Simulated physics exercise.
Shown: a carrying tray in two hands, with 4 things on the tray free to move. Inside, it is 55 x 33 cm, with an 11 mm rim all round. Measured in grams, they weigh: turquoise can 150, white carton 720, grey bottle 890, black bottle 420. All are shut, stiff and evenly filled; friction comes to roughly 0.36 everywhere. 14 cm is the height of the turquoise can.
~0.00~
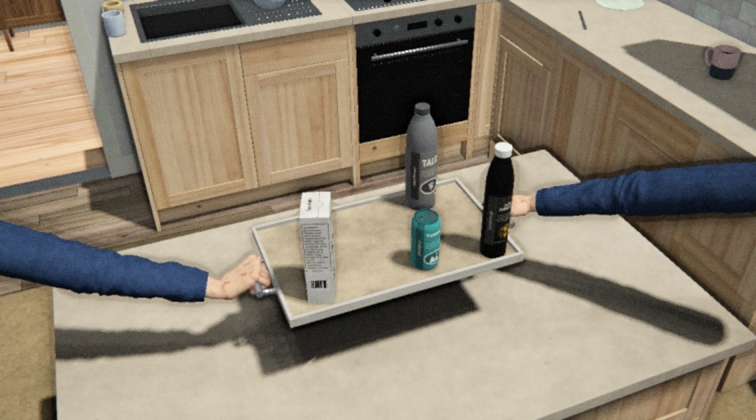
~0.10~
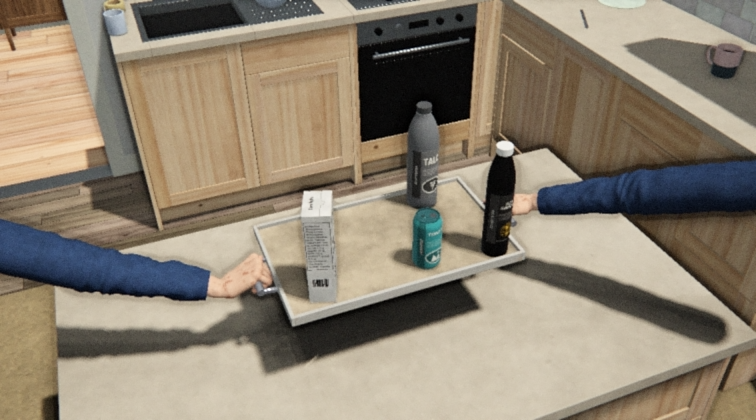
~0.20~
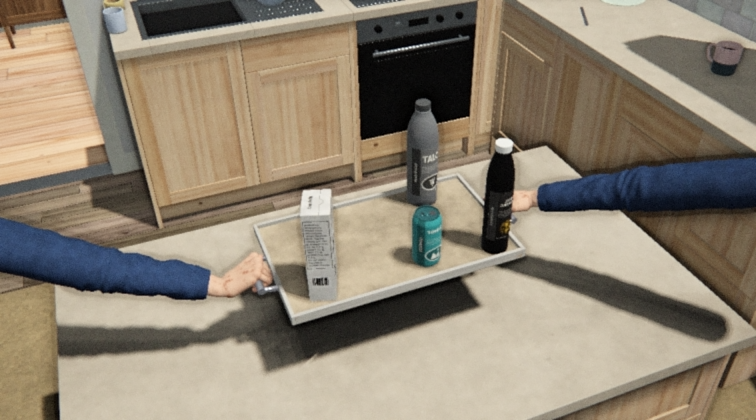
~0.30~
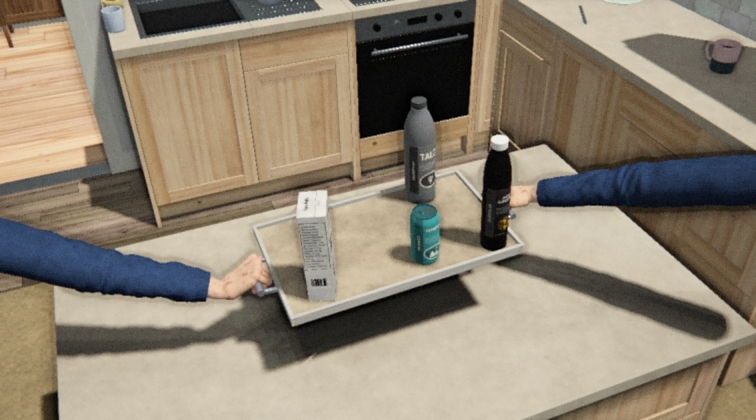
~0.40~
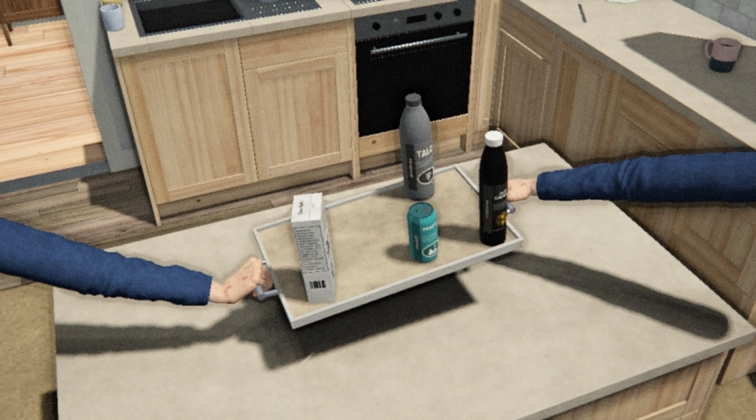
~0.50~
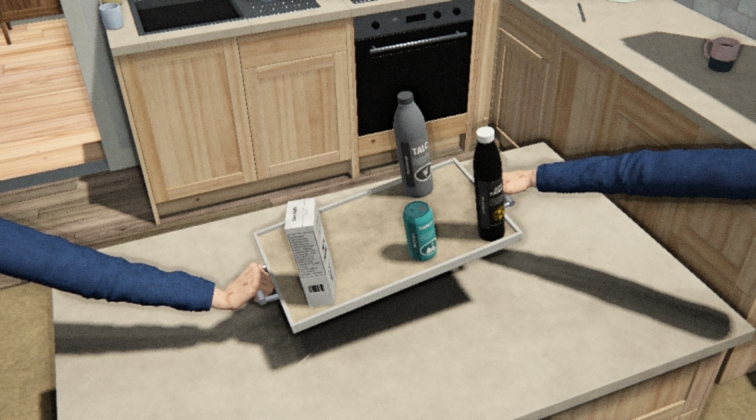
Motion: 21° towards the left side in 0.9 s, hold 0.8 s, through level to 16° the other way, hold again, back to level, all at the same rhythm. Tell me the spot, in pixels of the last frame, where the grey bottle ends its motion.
The grey bottle ends its motion close to (287, 216).
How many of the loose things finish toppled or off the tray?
I count 4.
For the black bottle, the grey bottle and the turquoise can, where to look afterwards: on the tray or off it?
Observed: Black bottle exits its support; grey bottle remains in bounds; turquoise can remains in bounds.
After 1.10 s, tilt 21°, left edge down; white carton now off the tray; grey bottle tipped 31° from how it sat near (370, 155); black bottle tipped 50° from how it sat.
After 1.30 s, tilt 21°, left edge down; black bottle now off the tray; grey bottle on its side near (330, 215); turquoise can on its side.
After 2.10 s, tilt 13°, left edge down; grey bottle on its side near (287, 231); turquoise can on its side.
After 2.60 s, tilt 15°, right edge down; grey bottle on its side near (292, 197); turquoise can on its side.
At rest (5.4 s), off the tray, white carton and black bottle; tipped over on the tray, turquoise can and grey bottle. In the last view, grey bottle near (287, 216).
